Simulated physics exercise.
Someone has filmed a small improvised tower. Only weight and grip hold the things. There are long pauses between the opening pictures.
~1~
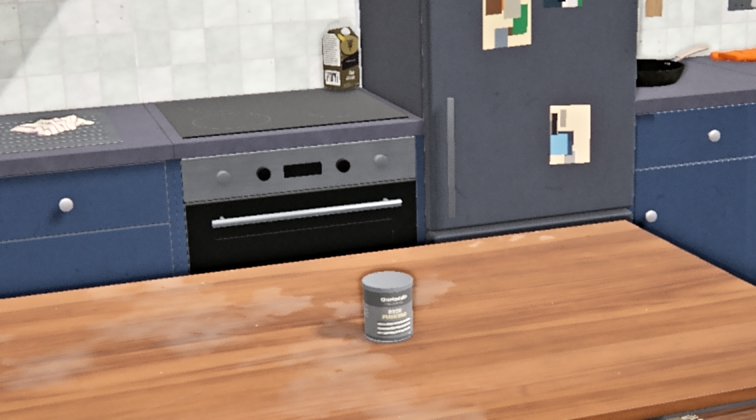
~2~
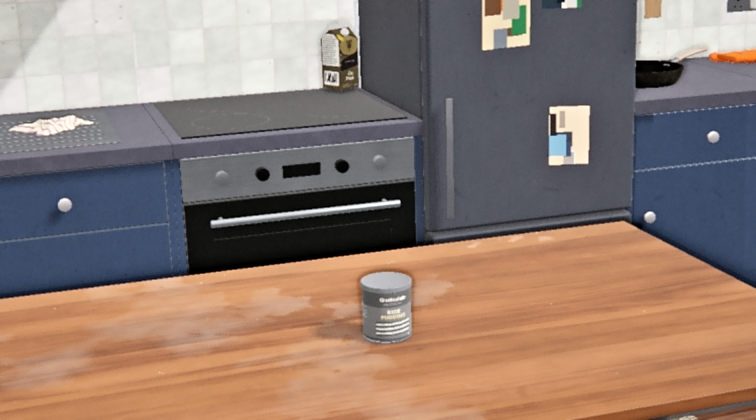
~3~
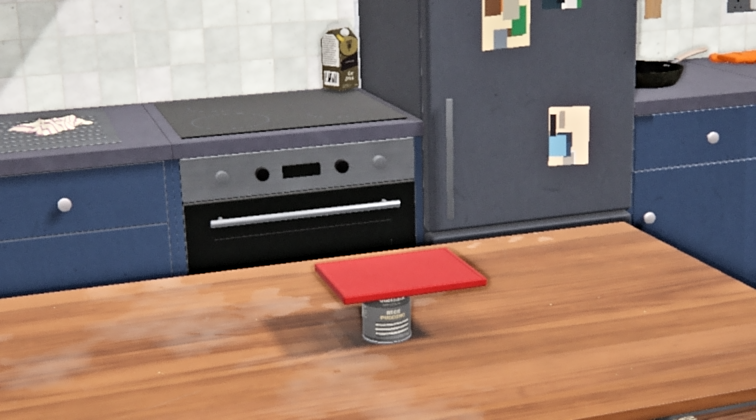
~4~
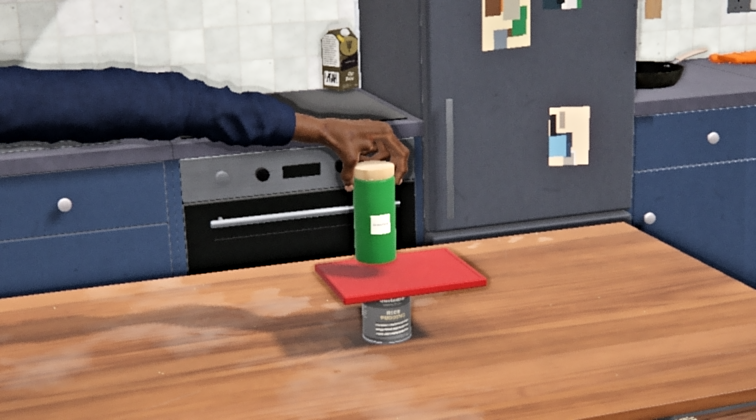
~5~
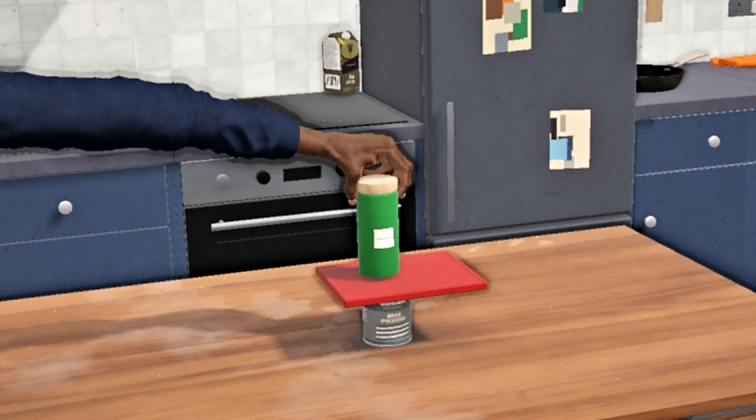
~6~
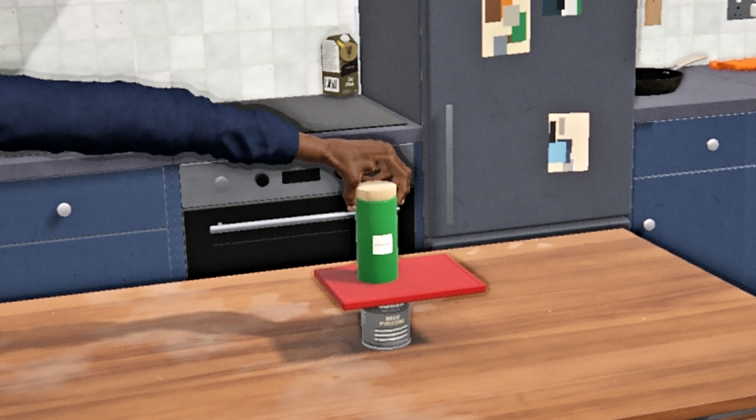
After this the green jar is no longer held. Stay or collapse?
Here the stack stays up.
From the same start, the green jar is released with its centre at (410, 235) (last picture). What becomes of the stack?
Then it keeps its balance.
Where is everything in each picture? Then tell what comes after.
The last thing is not in view yet; grey tin (388, 307), in the first picture.
The last thing is not in view yet; grey tin (387, 308), in the second picture.
The last thing is not in view yet; grey tin (386, 308), in the third picture.
Still above its spot; green jar (375, 212); grey tin (386, 308), in the fourth picture.
Still above its spot; green jar (378, 226); grey tin (387, 312), in the fifth picture.
In place under the hand; green jar (377, 232); grey tin (386, 314), in the sixth picture.
Then, 0.70 s past the last view, nothing moves.
Then, 1.60 s past the last view, green jar resting near (377, 233).
Finally, all 3 still in place. Final places as the last picture's camera would see them, green jar near (377, 233). The stack keeps its balance.
